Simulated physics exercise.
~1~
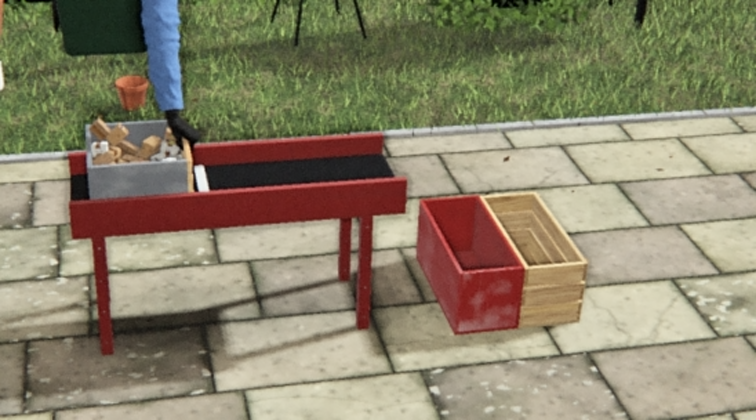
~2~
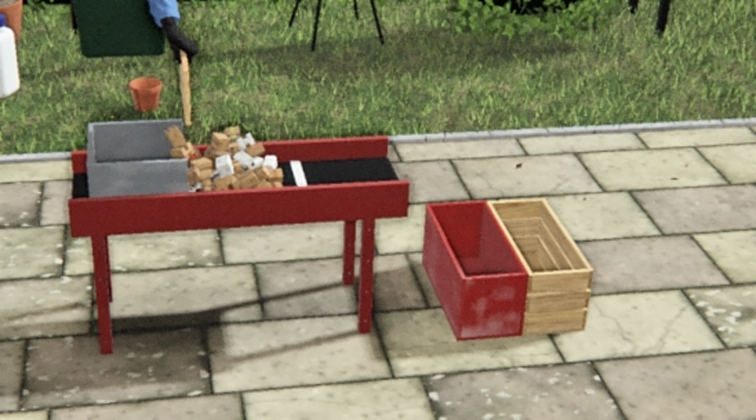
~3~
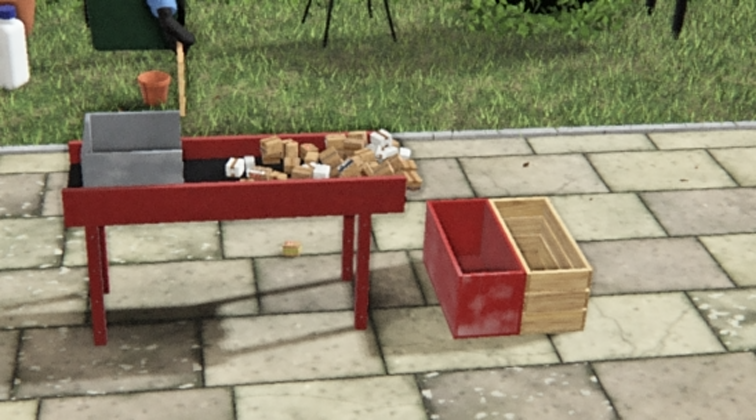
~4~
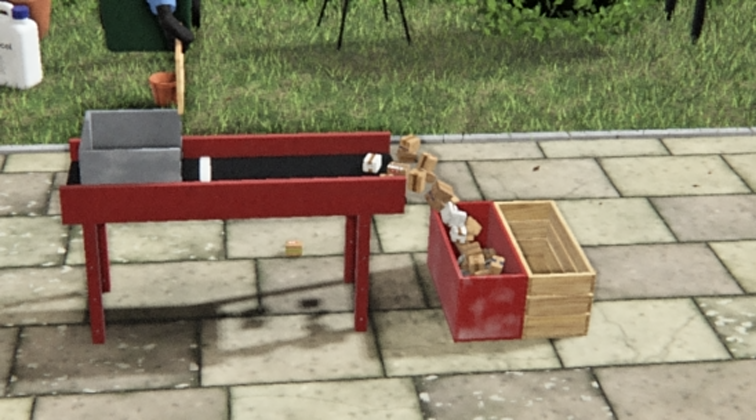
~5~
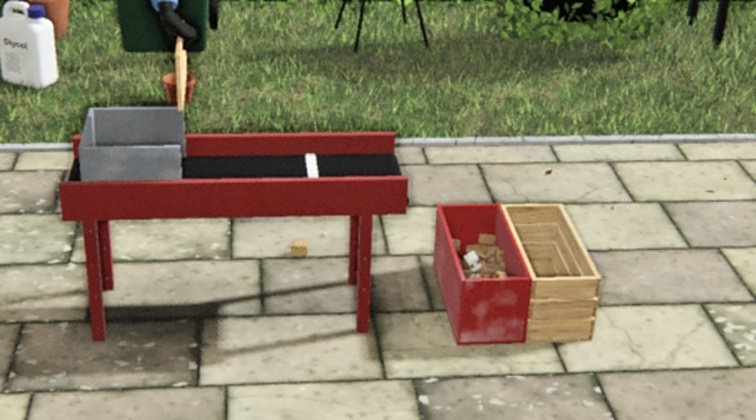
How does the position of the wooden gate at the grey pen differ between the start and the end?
At the start the gate is down at the right side of the grey pen, closing it off. By the end it is held up above the belt by the gloved hand, still upright, leaving that side open.
